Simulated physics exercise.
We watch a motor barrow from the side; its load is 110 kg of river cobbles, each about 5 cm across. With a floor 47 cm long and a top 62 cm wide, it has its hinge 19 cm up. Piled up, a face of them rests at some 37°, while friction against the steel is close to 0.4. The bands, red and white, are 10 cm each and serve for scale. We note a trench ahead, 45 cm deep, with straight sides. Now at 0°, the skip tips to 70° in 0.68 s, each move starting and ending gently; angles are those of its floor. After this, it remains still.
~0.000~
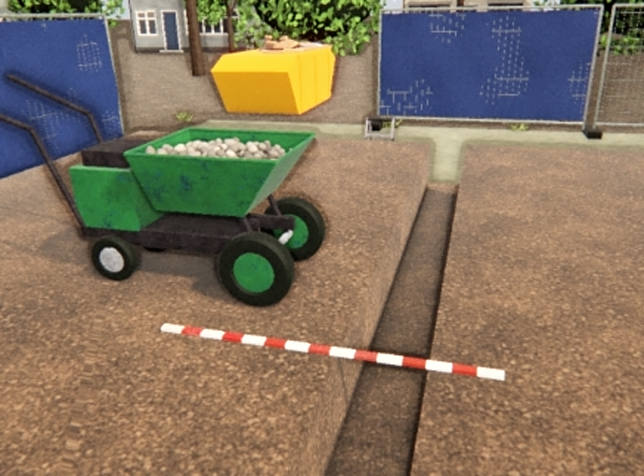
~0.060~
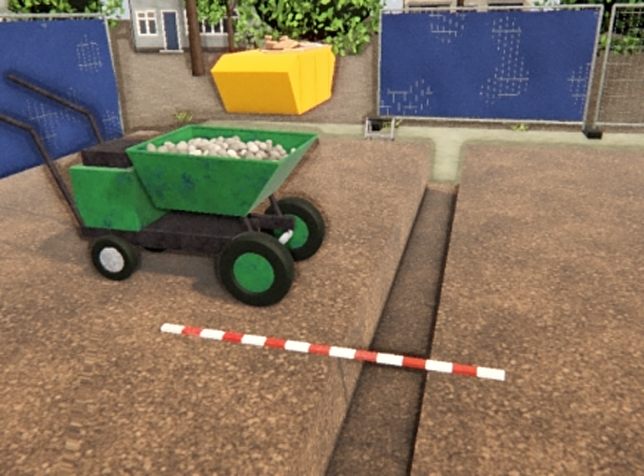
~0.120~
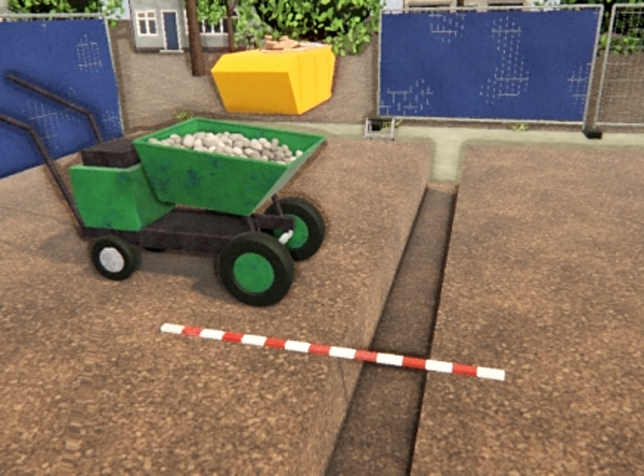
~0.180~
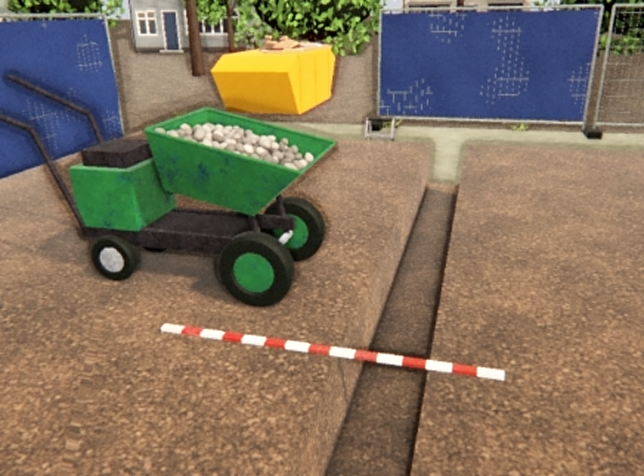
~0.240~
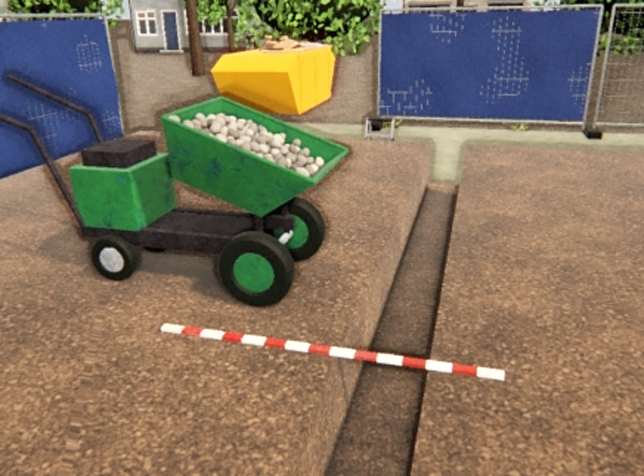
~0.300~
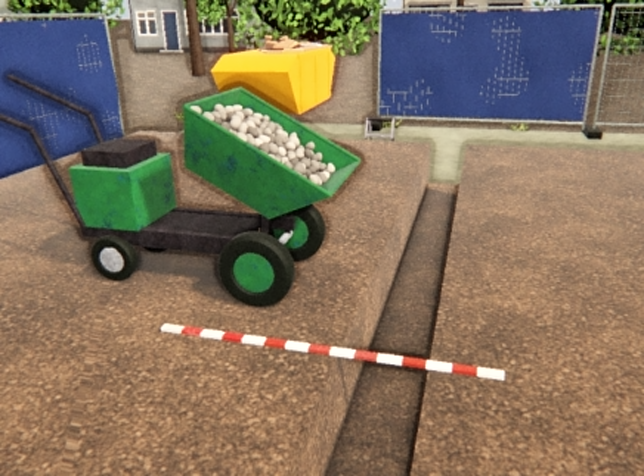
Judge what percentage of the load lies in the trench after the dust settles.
About 68 %.
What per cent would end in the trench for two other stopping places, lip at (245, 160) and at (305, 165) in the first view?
First spot about 95, second spot about 40 per cent.
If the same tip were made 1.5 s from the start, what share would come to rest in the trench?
Probably about 90 in a hundred.
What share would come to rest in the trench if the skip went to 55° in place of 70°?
Some 35% would finish there.
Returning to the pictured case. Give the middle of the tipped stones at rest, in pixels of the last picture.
In the last view, about (422, 358).
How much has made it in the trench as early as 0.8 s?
I'd say near 30 per cent at that time.
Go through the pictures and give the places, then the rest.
In the first picture, lip at (275, 163), floor tilted 0°, highest stones at (228, 146).
In the second picture, the skip is at 2°, its lip at (279, 164); the top of the load is at (224, 146); the stones move at 0.4 m/s on average.
In the third picture, the skip is at 6°, its lip at (287, 167); the top of the load is at (216, 140); the stones move at 0.8 m/s on average.
In the fourth picture, lip at (300, 173), floor tilted 12°, highest stones at (215, 132); the stones move at 1.1 m/s on average.
In the fifth picture, lip at (315, 183), floor tilted 20°, highest stones at (218, 123); the stones move at 1.3 m/s on average.
In the sixth picture, the skip is at 29°, its lip at (330, 196); the top of the load is at (233, 116); the stones move at 1.4 m/s on average.
After 0.5 s the floor is at 59°; 100 % in the skip; the foremost stones are at (360, 218).
After 0.8 s the floor is at 70°; 67 % in the skip, 29 % in the trench, 4 % past the trench; the foremost stones are at (453, 295).
After 1.1 s the floor is at 70°; 21 % in the skip, 46 % in the trench, 33 % past the trench; the foremost stones are at (600, 321).
After 3.1 s the floor is at 70°; 0 % in the skip, 68 % in the trench, 32 % past the trench; the foremost stones are past the picture's edge.
